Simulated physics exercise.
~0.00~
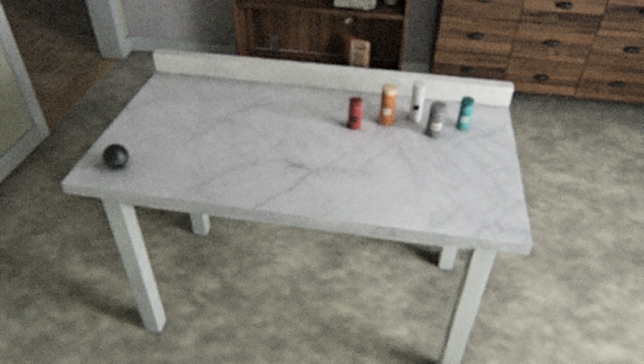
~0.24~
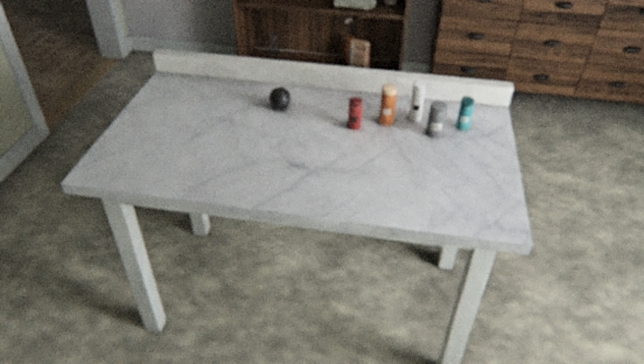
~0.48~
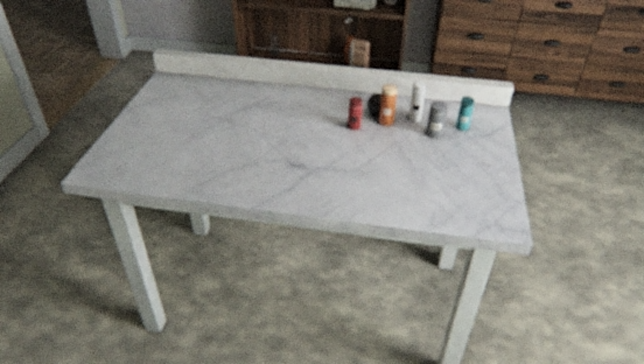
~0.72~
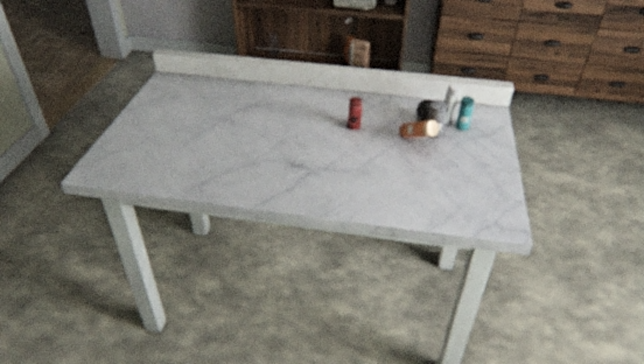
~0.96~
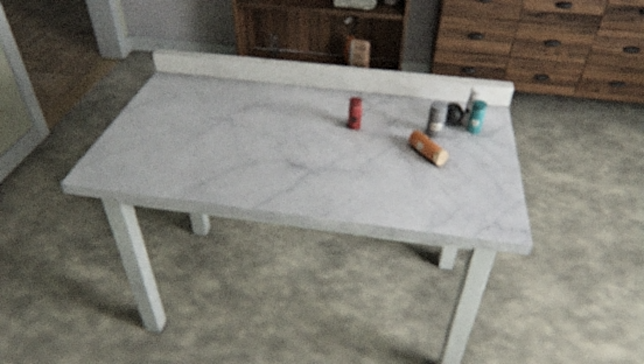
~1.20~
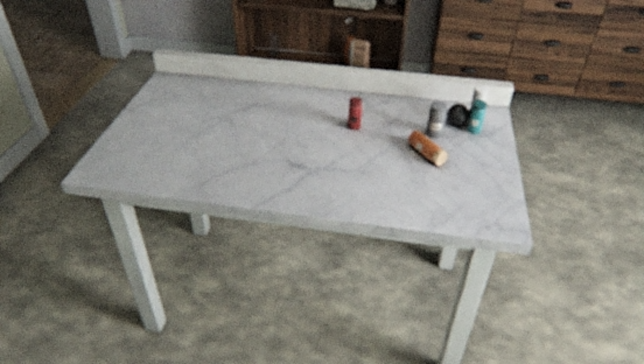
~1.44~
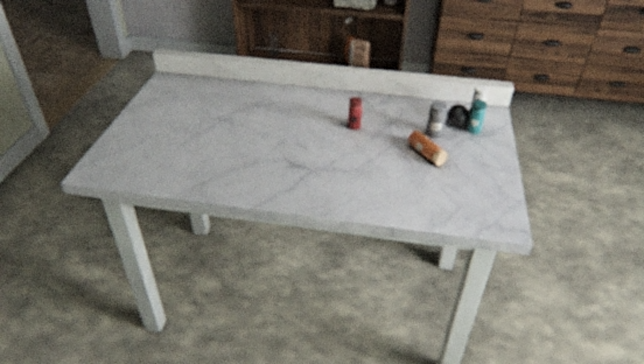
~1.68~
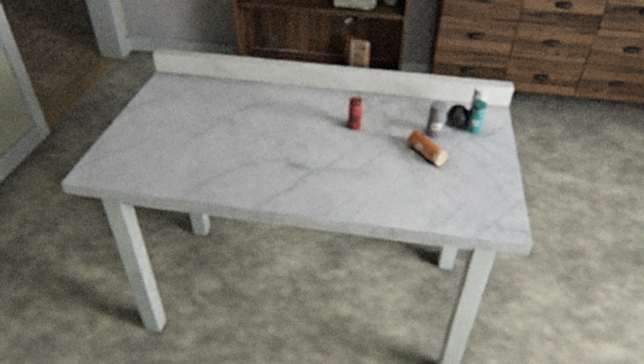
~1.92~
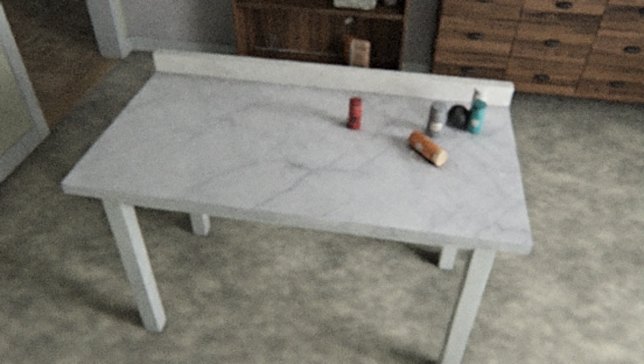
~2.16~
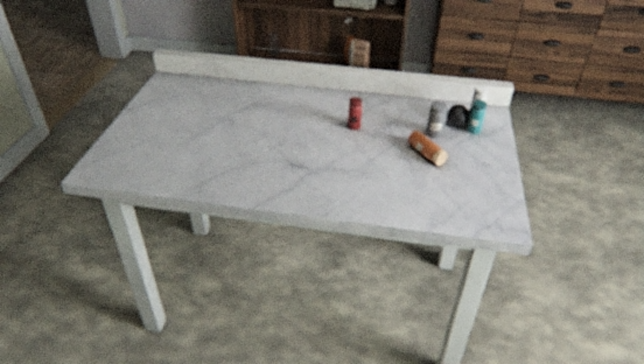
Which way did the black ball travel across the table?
The black ball rolled to the right, from the left side of the table into the group of shakers.
